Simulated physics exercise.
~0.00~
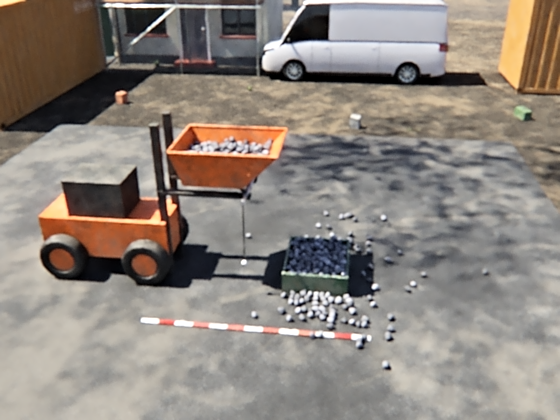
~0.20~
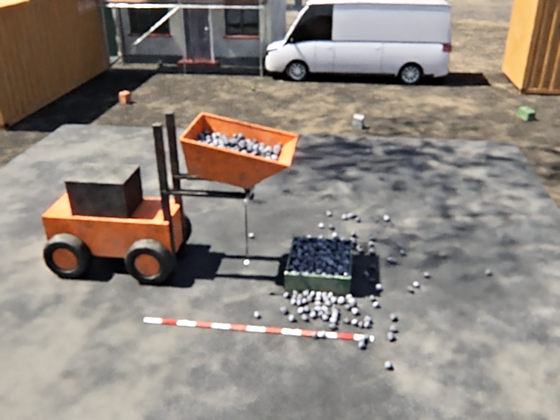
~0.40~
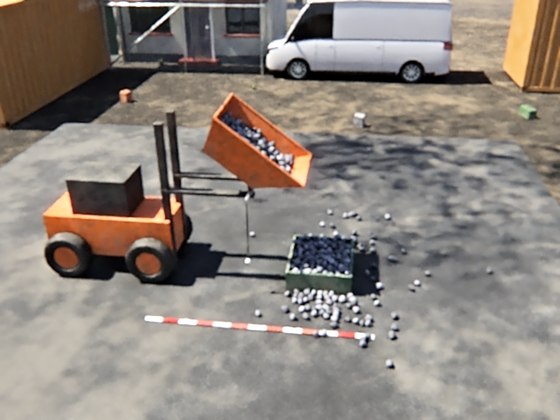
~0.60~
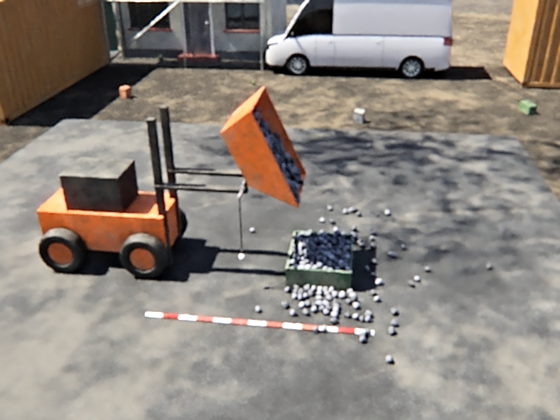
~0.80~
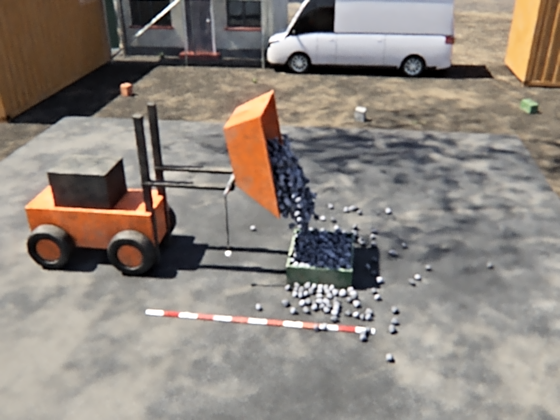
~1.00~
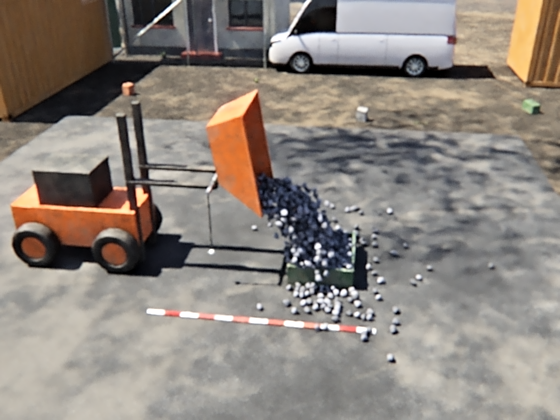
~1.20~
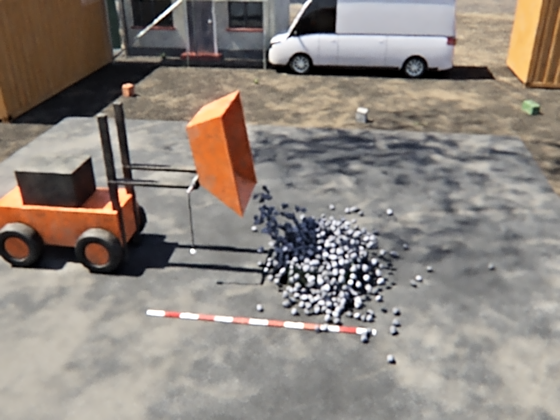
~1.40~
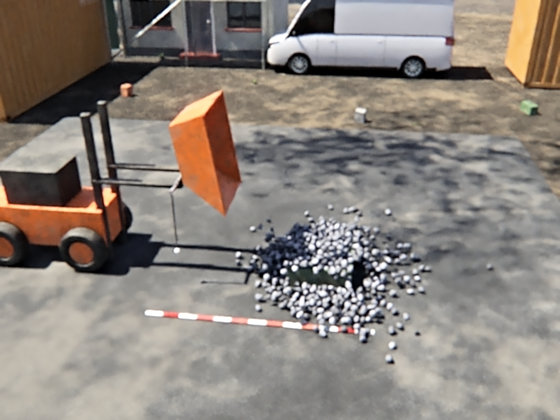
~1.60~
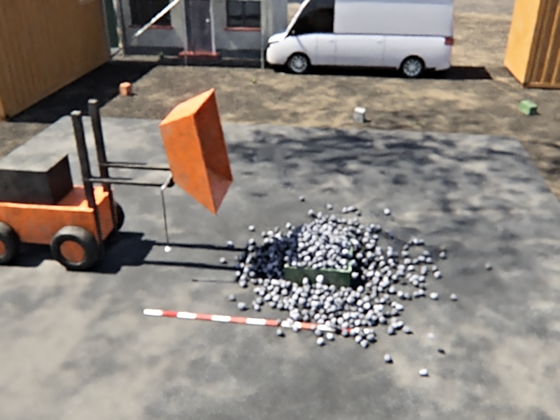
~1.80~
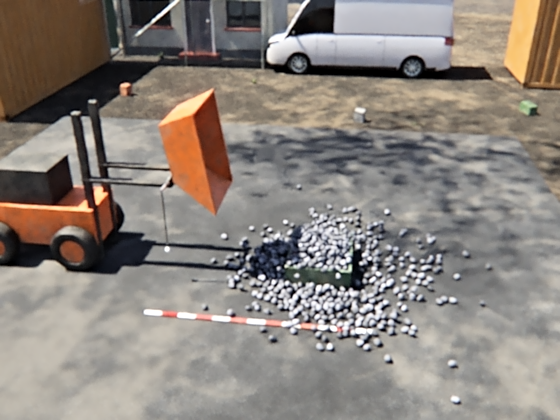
Orange forklift tipping a skip of round stones over an already full green bin while backing left, leaving a wide spilled heap.
